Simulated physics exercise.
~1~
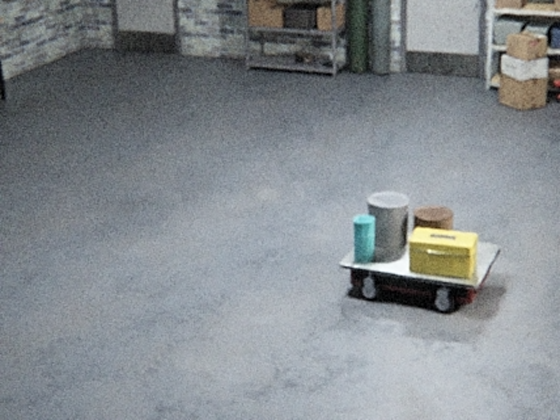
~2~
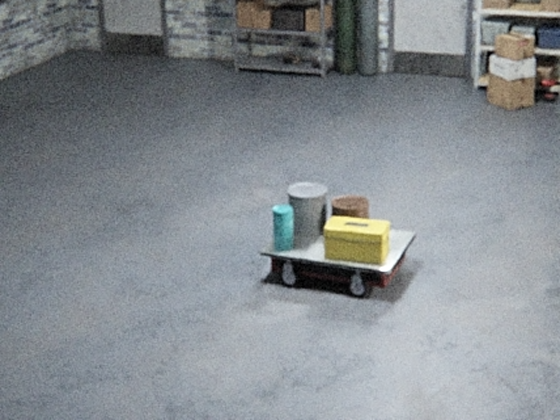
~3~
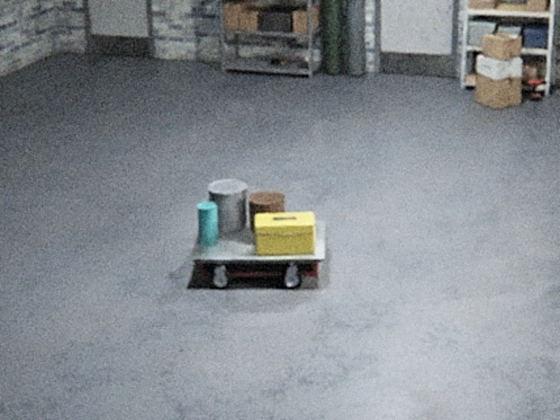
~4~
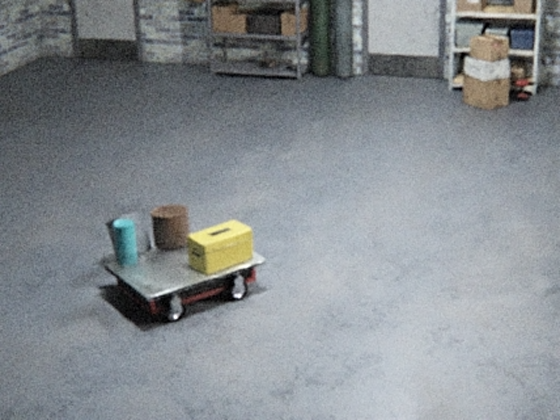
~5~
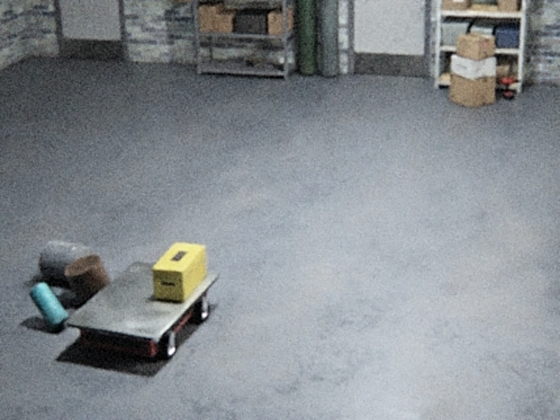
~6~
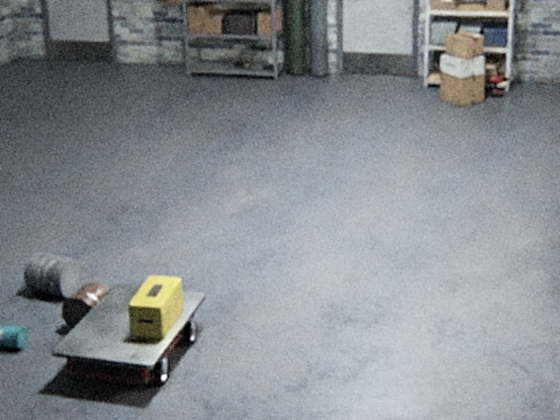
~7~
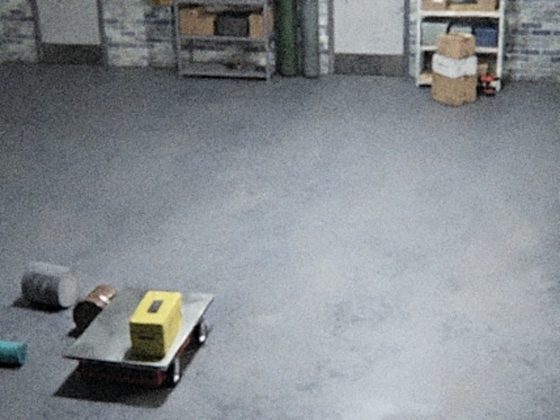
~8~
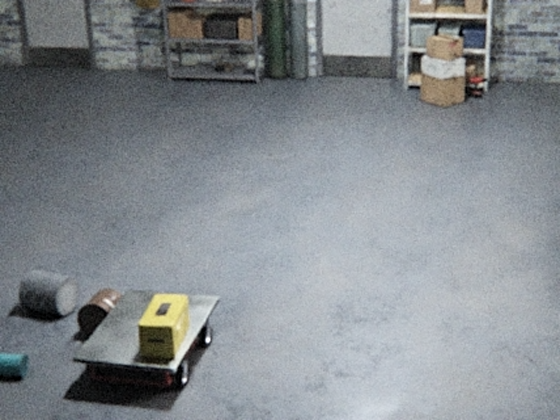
In a warehouse, a flat cart carrying a yellow toolbox, a grey pail, a brown pail and a turquoise canister rolled left and swung toward the viewer, shedding the grey pail, then the canister and brown pail, before stopping with only the toolbox aboard.
